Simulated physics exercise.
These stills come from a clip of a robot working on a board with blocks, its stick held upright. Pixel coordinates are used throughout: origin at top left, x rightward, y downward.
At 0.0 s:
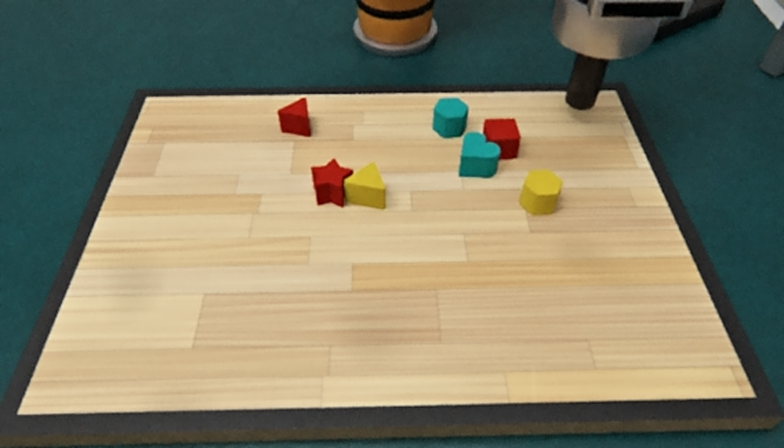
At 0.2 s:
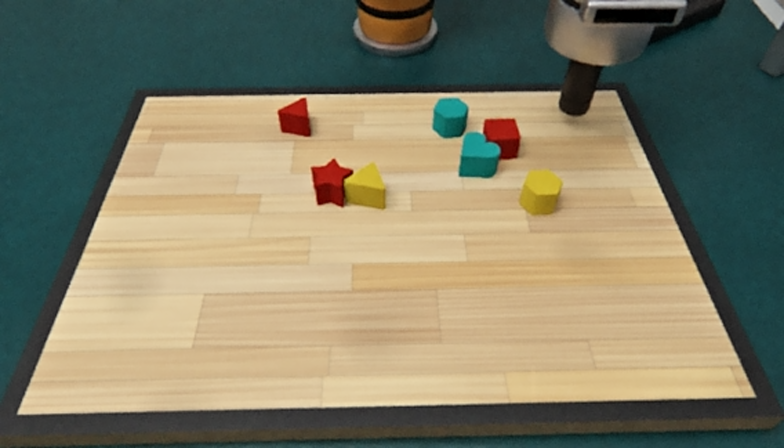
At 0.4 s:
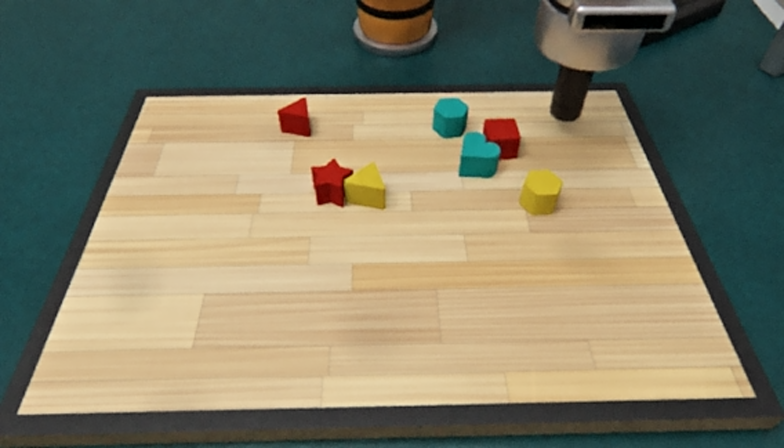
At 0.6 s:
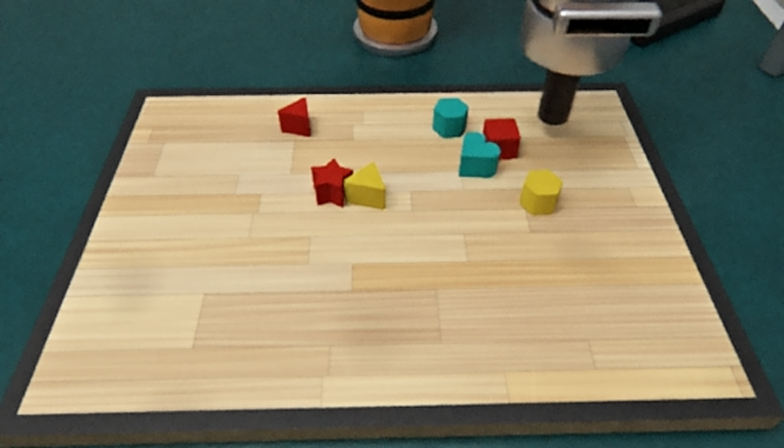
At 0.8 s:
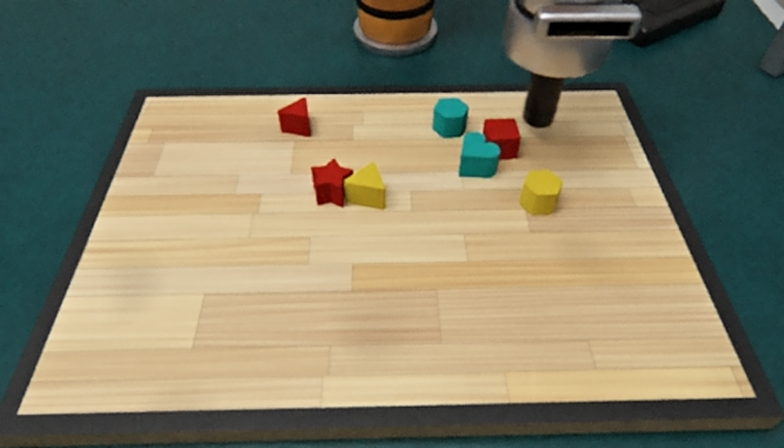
A dark stick held by a robot arm starts near the top right corner of a wooden board and slides a short way left and slightly down. It draws closer to the red square block, while all the red, turquoise and yellow blocks stay still.
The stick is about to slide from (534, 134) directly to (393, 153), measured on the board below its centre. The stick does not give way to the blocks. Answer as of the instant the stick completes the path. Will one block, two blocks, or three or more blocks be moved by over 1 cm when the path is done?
That makes 3 blocks or more.
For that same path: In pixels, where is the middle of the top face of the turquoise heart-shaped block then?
The centre of its top will be at (465, 169).
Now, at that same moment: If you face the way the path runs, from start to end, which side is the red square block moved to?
To the left.
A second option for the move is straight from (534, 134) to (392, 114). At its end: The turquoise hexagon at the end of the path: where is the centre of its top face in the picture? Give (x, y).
The spot you're after is about (390, 113) in the image.
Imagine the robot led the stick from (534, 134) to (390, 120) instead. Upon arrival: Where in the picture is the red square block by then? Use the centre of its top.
The point I'd pick in the picture is (481, 127).
What follows on the original path. One third of the way, stick (490, 125); turquoise heart-shaped block (468, 158), turned 15° anticlockwise; red square block (478, 137), turned 45° anticlockwise.
Two thirds of the way, stick (442, 132); turquoise hexagon (438, 105), turned 55° clockwise; turquoise heart-shaped block (465, 168), turned 60° anticlockwise; red square block (449, 147), turned 95° anticlockwise.
At the end, stick (393, 138); red star not moved; yellow triangular piece not moved; turquoise hexagon (438, 105), turned 55° clockwise; turquoise heart-shaped block (465, 169), turned 60° anticlockwise; red square block (448, 147), turned 95° anticlockwise.
